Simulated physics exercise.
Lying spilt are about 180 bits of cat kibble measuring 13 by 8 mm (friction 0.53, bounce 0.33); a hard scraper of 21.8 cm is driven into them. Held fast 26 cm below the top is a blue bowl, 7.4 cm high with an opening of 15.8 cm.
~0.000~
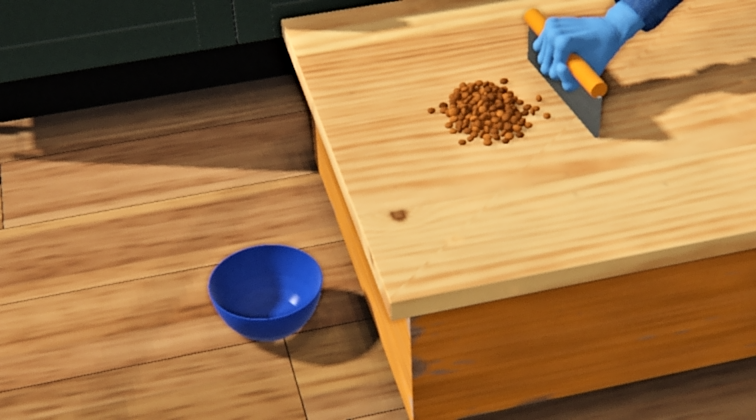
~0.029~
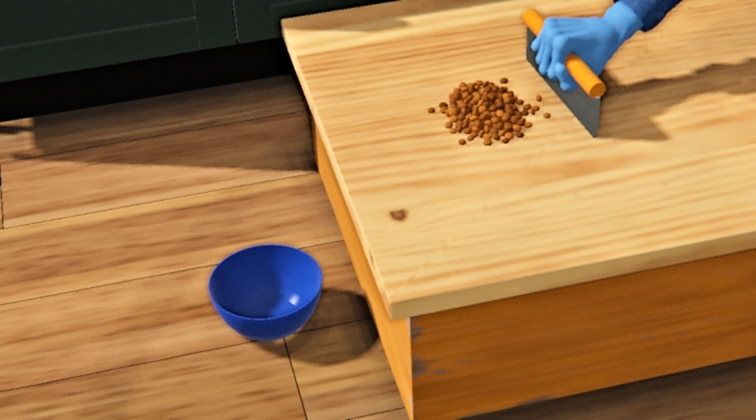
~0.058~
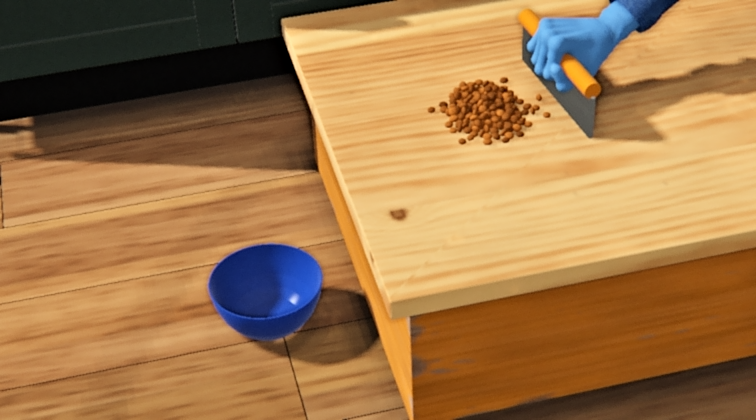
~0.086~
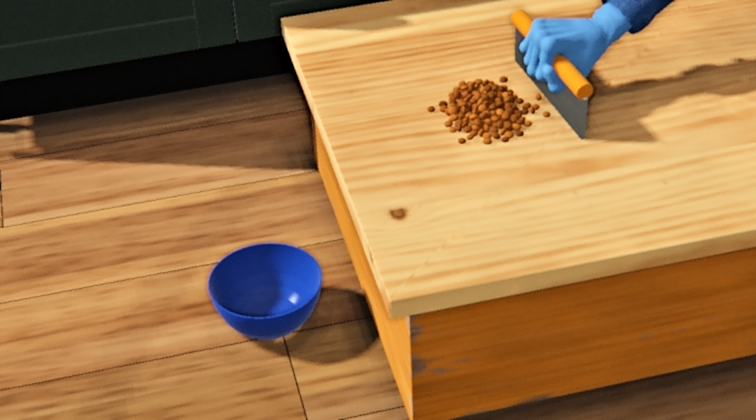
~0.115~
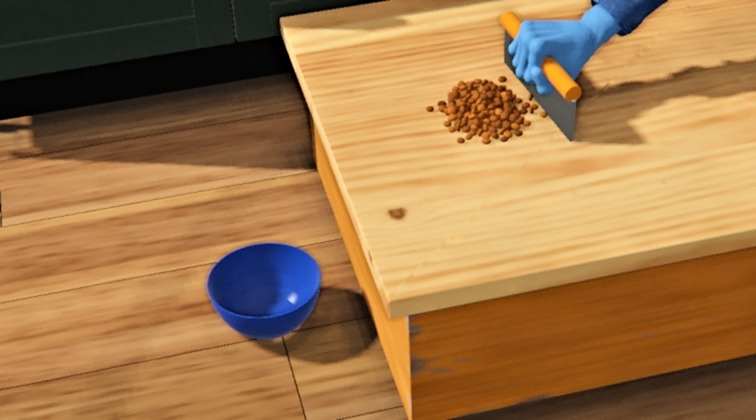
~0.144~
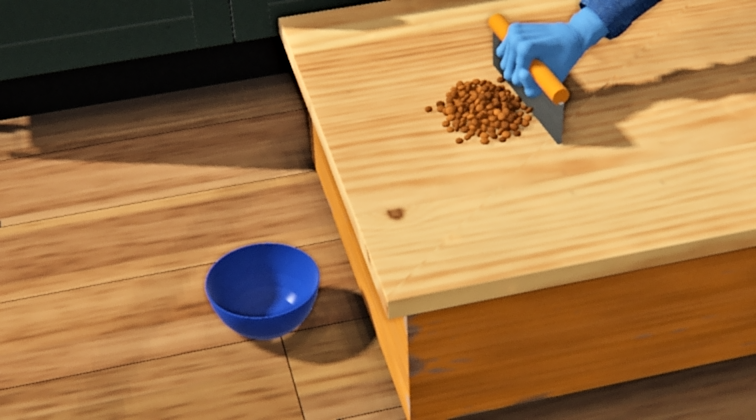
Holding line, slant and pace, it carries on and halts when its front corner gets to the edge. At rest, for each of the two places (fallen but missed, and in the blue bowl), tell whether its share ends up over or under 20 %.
Fallen but missed - over, blue bowl - over.
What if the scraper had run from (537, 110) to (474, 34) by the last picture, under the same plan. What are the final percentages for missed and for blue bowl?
Missed 50 percent; blue bowl 40 percent.
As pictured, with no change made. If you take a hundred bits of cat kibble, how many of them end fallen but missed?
About 30%.
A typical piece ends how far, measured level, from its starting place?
Estimate: Close to 34 cm.
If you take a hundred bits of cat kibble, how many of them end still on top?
Somewhere near 5 in a hundred.
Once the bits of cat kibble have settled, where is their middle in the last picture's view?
Near pixel (261, 310).
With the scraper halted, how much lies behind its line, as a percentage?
About 5 %.
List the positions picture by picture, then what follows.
In the first picture, scraper from (598, 104) to (531, 29); moved 0.0 cm; 0 pieces shifted; middle of the spill at (486, 100); blue bowl at (265, 281).
In the second picture, scraper from (597, 104) to (530, 29); moved 0.2 cm; 0 pieces shifted; middle of the spill at (486, 100).
In the third picture, scraper from (592, 104) to (526, 29); moved 0.9 cm; 0 pieces shifted; middle of the spill at (486, 99).
In the fourth picture, scraper from (584, 105) to (518, 30); moved 2.0 cm; 0 pieces shifted; middle of the spill at (486, 98).
In the fifth picture, scraper from (573, 107) to (507, 31); moved 3.5 cm; 1 pieces shifted; middle of the spill at (485, 98).
In the sixth picture, scraper from (560, 110) to (496, 34); moved 5.0 cm; 8 pieces shifted; middle of the spill at (483, 98); blue bowl at (262, 279). Its speed is about 0.53 m/s, heading 4 degrees towards the viewer.
Then, at 0.41 s, scraper 19 cm from its start, spill 16 cm wide; still on top 100 %.
After 0.68 s, scraper 32 cm from its start, spill 17 cm wide; off the edge, not caught 40 %, still on top 60 %.
After 0.91 s, scraper 32 cm from its start, spill 19 cm wide; blue bowl 60 %, off the edge, not caught 30 %, still on top 10 %.
At rest (1.9 s), blue bowl 60 %, fallen but missed 30 %, still on top 5 %.
